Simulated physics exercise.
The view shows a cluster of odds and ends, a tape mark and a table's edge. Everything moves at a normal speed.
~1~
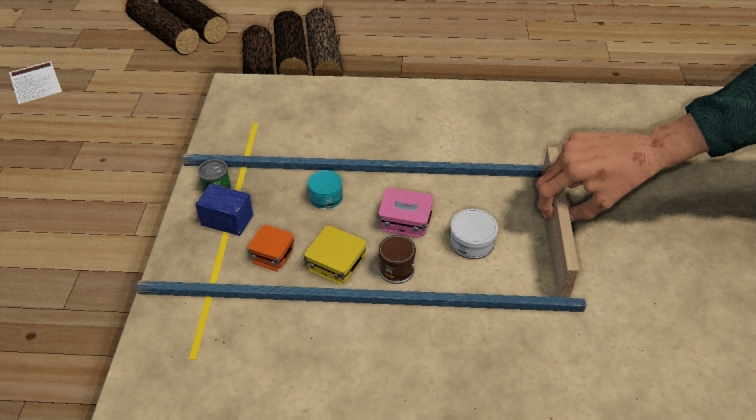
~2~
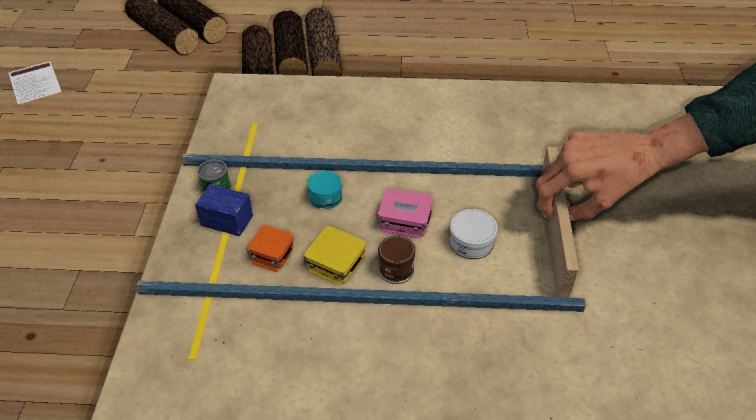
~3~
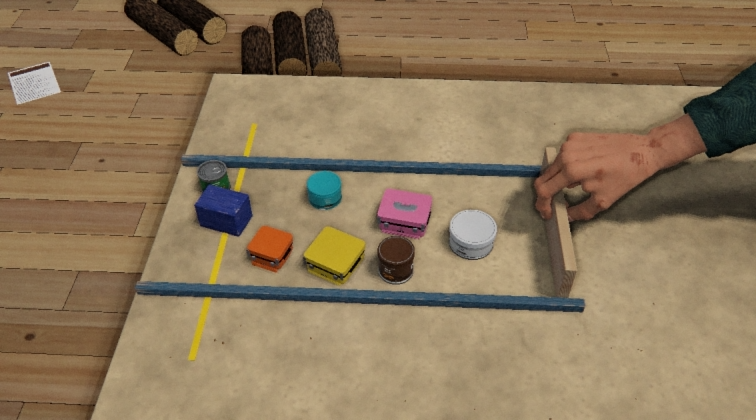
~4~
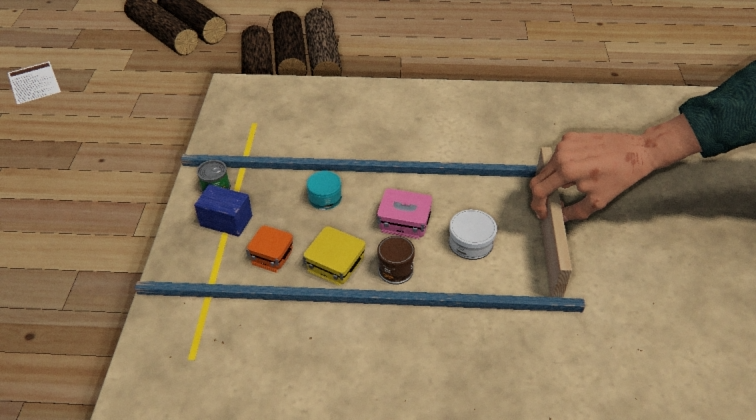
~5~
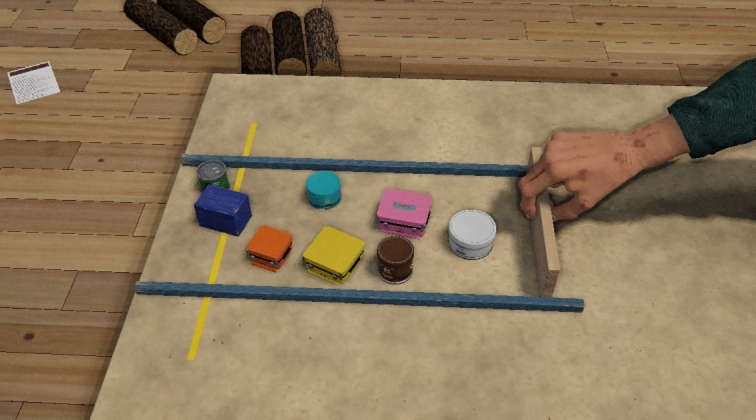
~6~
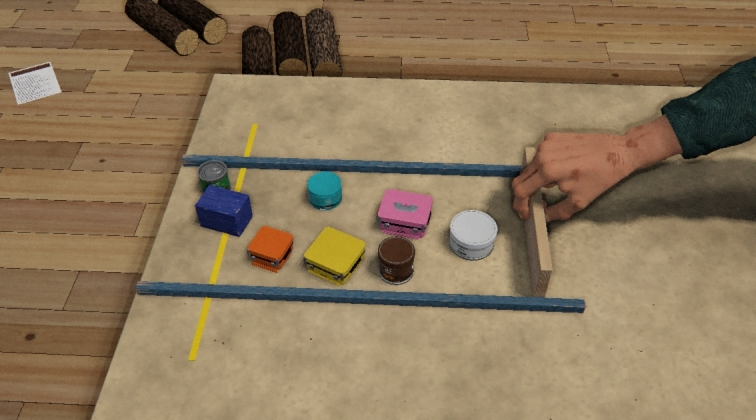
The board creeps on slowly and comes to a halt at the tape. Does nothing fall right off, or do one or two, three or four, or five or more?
One or two fall off.
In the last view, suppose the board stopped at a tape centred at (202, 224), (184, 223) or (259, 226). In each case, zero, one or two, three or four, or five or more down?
One after another: At least five, 5 or more, none.
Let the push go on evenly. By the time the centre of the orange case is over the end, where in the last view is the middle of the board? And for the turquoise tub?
The middle is at (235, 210) when it's the orange case, and at (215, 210) when it's the turquoise tub.
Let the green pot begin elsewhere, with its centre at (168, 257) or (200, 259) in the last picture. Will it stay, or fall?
Taking the two places in turn: It fails to stay, then it fails to stay.
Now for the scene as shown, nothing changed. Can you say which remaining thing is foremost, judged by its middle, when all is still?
Green pot.
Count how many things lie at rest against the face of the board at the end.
3 end up touching it.
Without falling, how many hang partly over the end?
The total would be 3.
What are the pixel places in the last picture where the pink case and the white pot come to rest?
The first near (217, 188), the second near (204, 220).
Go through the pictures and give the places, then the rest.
The first picture shows green pot (215, 178); blue block (225, 210); orange case (272, 249); board (558, 219); tape (229, 224).
The second picture shows blue block (225, 210); yellow case (336, 257).
The third picture shows orange case (271, 249); white pot (472, 235).
The fourth picture shows green pot (214, 179); turquoise tub (324, 190).
The fifth picture shows blue block (223, 210); board (541, 219).
The sixth picture shows green pot (214, 179); blue block (224, 211); orange case (272, 250); board (534, 220); tape (228, 224).
Soon after, none off yet; green pot at rest near (214, 179); blue block at rest near (224, 211); orange case at rest near (272, 250).
Then, none off yet; green pot at rest near (214, 179); blue block at rest near (224, 211); orange case moved a little near (252, 246).
Further on, none off yet; green pot moved a little near (205, 171); blue block moved about its own width near (189, 193); orange case moved well along near (189, 231).
At rest, the number that fall off is one or two; fallen, orange case and blue block.
